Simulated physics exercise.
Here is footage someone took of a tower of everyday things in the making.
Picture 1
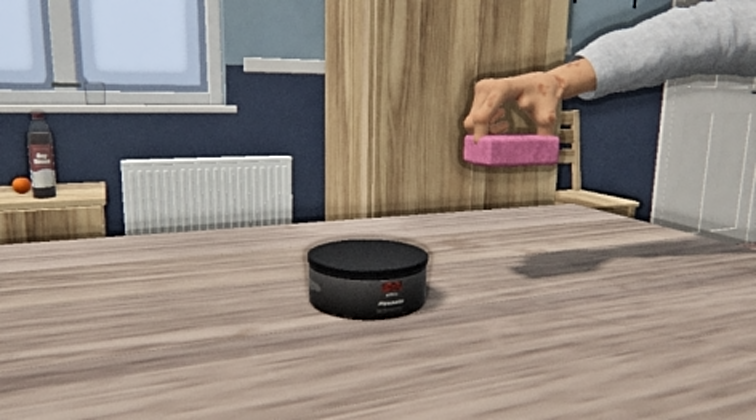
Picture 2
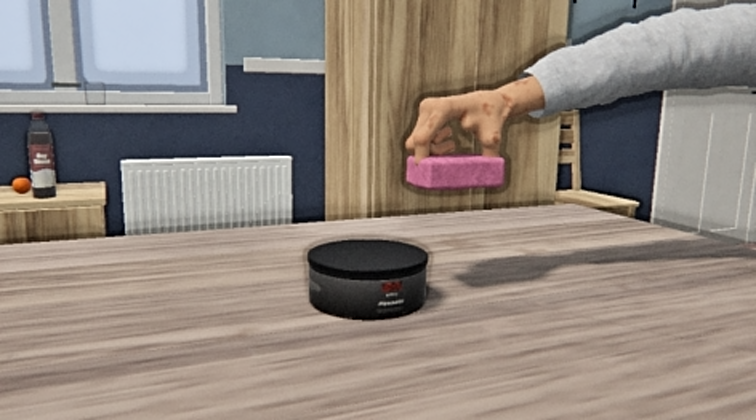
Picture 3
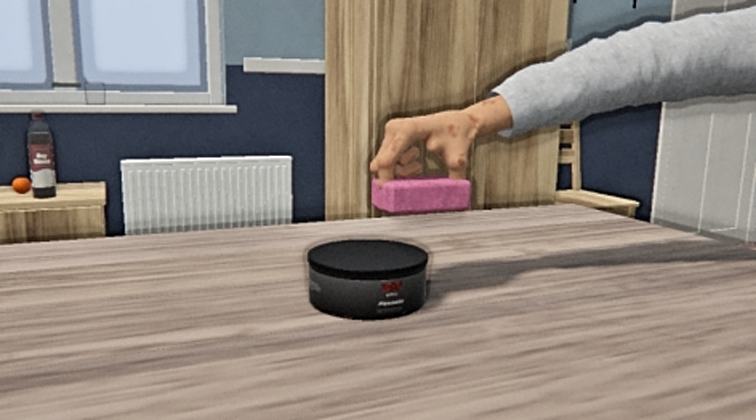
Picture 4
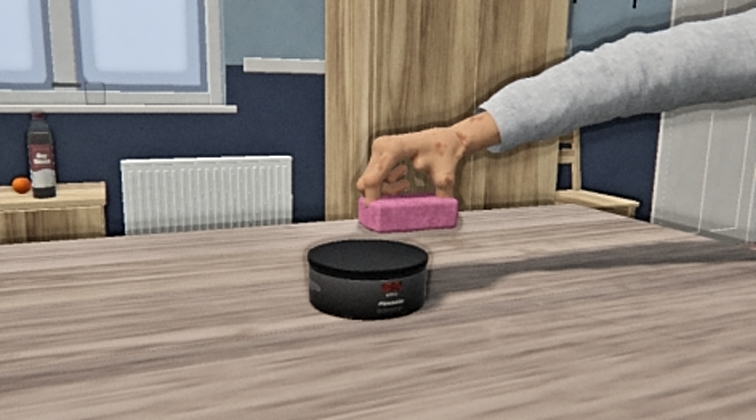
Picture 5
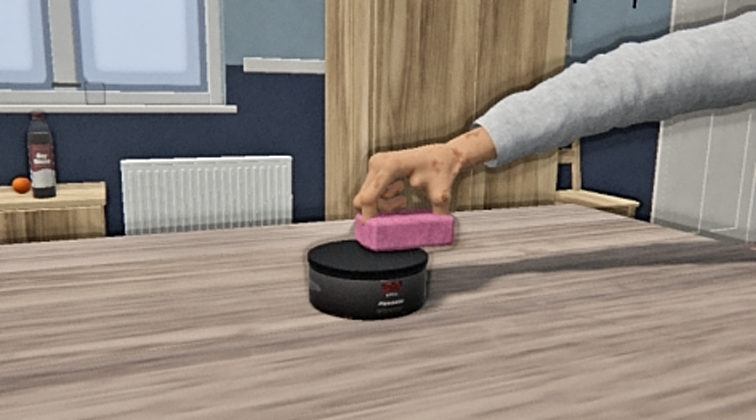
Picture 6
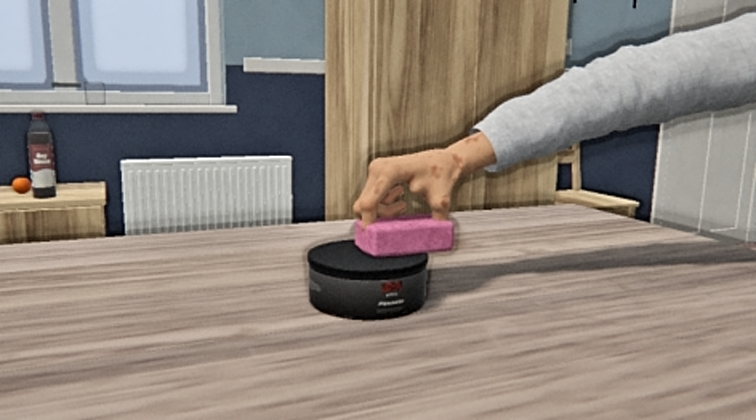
In a room with a wooden table, a black tub sits on the tabletop while a hand reaching in from the right holds a pink sponge in the air. The hand carries the sponge left, then lowers it onto the right part of the tub's lid, fingers still gripping it.
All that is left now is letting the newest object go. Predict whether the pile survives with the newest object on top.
Nothing drops.
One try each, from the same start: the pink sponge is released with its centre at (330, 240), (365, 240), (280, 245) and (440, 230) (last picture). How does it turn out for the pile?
Stays standing; stays standing; collapses; collapses.
Then, 0.50 s on from there, no change.
Then, 1.20 s on from there, pink sponge resting near (404, 235).
In the end, both unmoved. At the end, from the last picture's camera, pink sponge near (404, 235). The pile stays up.
